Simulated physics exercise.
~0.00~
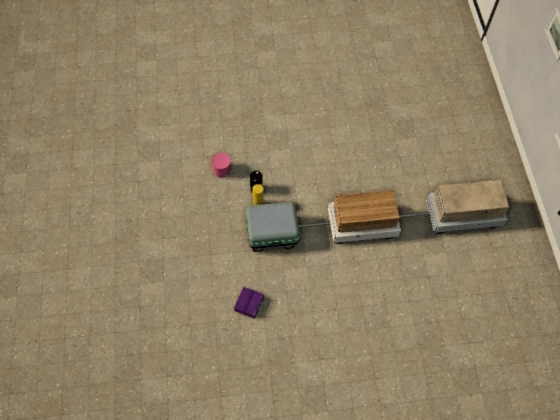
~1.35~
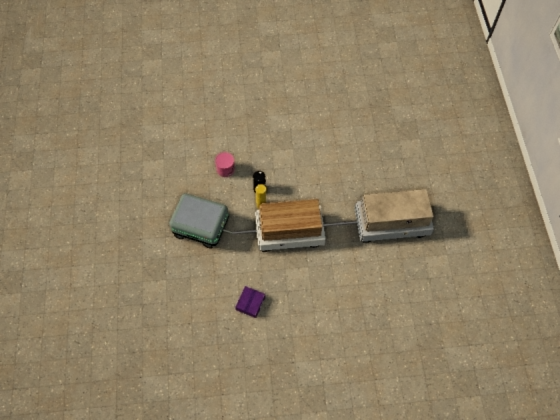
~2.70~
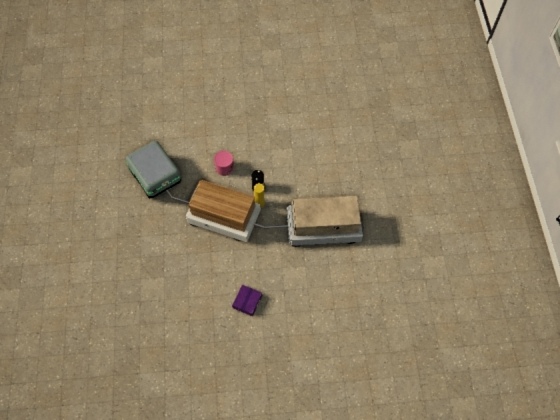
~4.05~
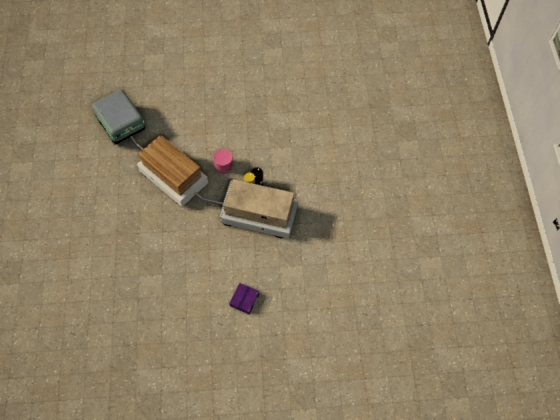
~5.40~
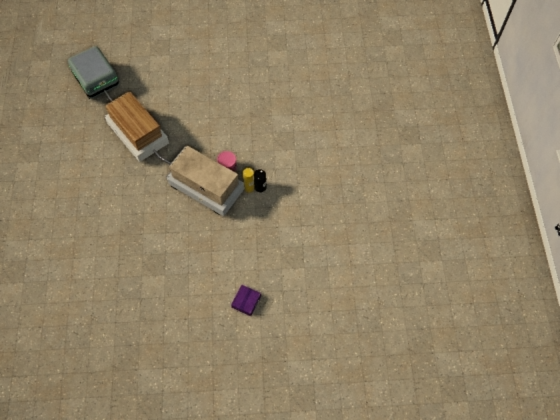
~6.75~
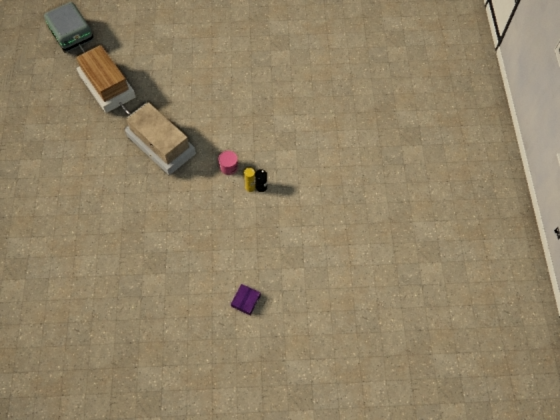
A small green-and-gray tug pulled two loaded carts left across a tiled floor, then curved toward the upper left. As the last cart passed, the yellow canister shifted slightly upward but stayed standing, while the black canister, pink pail and purple box stayed put.
